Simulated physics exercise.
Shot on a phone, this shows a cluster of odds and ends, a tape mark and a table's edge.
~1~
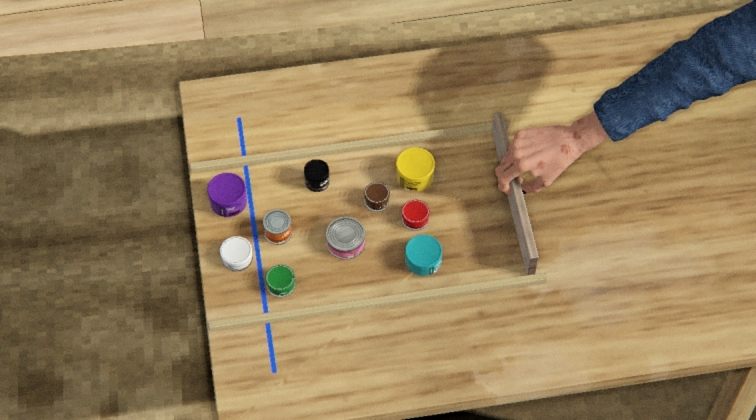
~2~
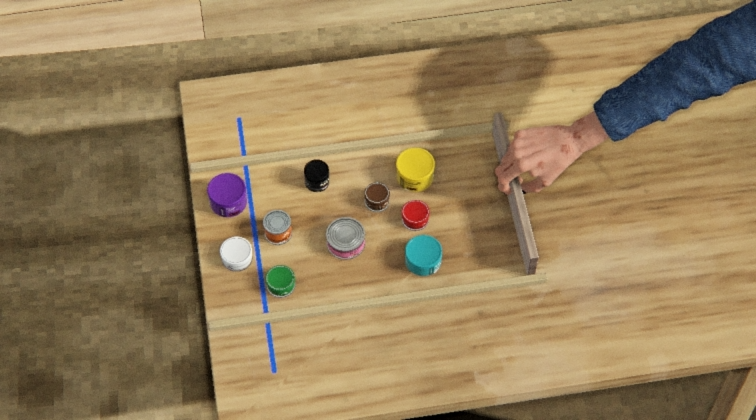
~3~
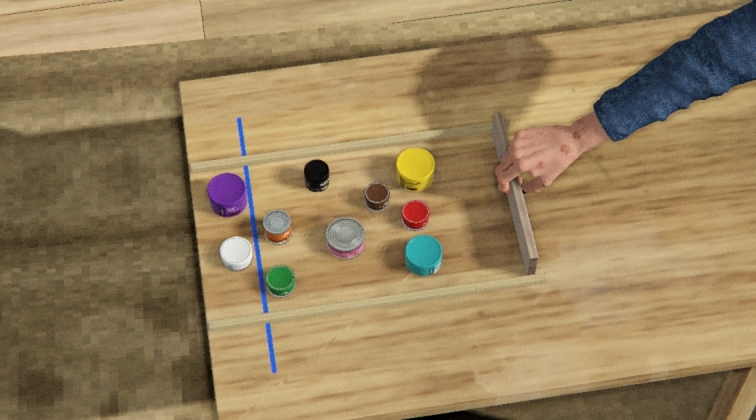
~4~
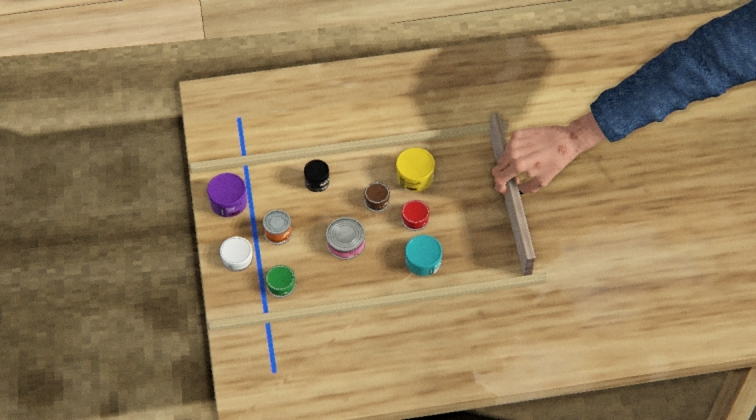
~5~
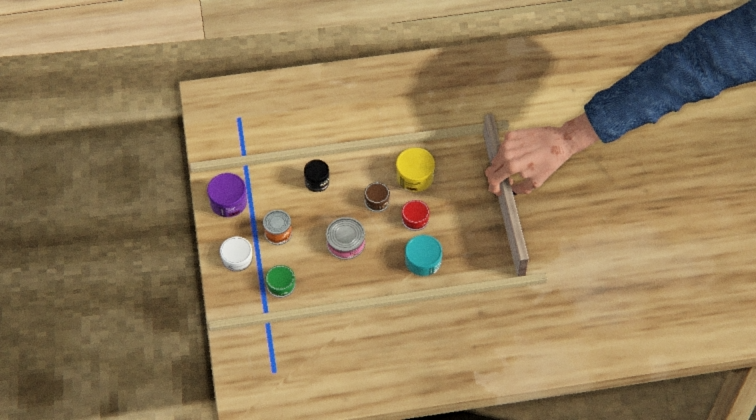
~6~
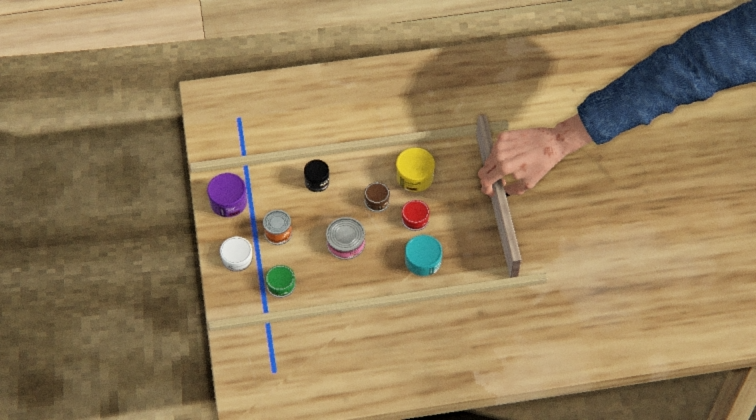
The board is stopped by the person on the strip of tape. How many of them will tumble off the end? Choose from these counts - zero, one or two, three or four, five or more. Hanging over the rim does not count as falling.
Count: One or two.
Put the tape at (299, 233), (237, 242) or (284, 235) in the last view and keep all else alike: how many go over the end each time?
Down on the floor: 0, 4 and 0.
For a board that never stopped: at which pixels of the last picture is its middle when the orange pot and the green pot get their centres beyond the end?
The middle is at (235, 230) when it's the orange pot, and at (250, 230) when it's the green pot.
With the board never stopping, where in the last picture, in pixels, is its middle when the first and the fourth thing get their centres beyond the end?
(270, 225) and (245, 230).
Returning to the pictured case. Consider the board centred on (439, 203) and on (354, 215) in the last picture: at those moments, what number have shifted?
Counts: 1 and 6.
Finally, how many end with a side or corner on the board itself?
4 in contact.
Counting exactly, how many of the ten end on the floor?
1.
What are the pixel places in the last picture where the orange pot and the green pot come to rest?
Final positions - orange pot around (218, 229), green pot around (213, 303).
A little later, none off yet; purple tub at rest near (228, 196); white pot at rest near (237, 254); green pot at rest near (281, 281).
When it is over, the number that fall off is one or two; down, white pot.
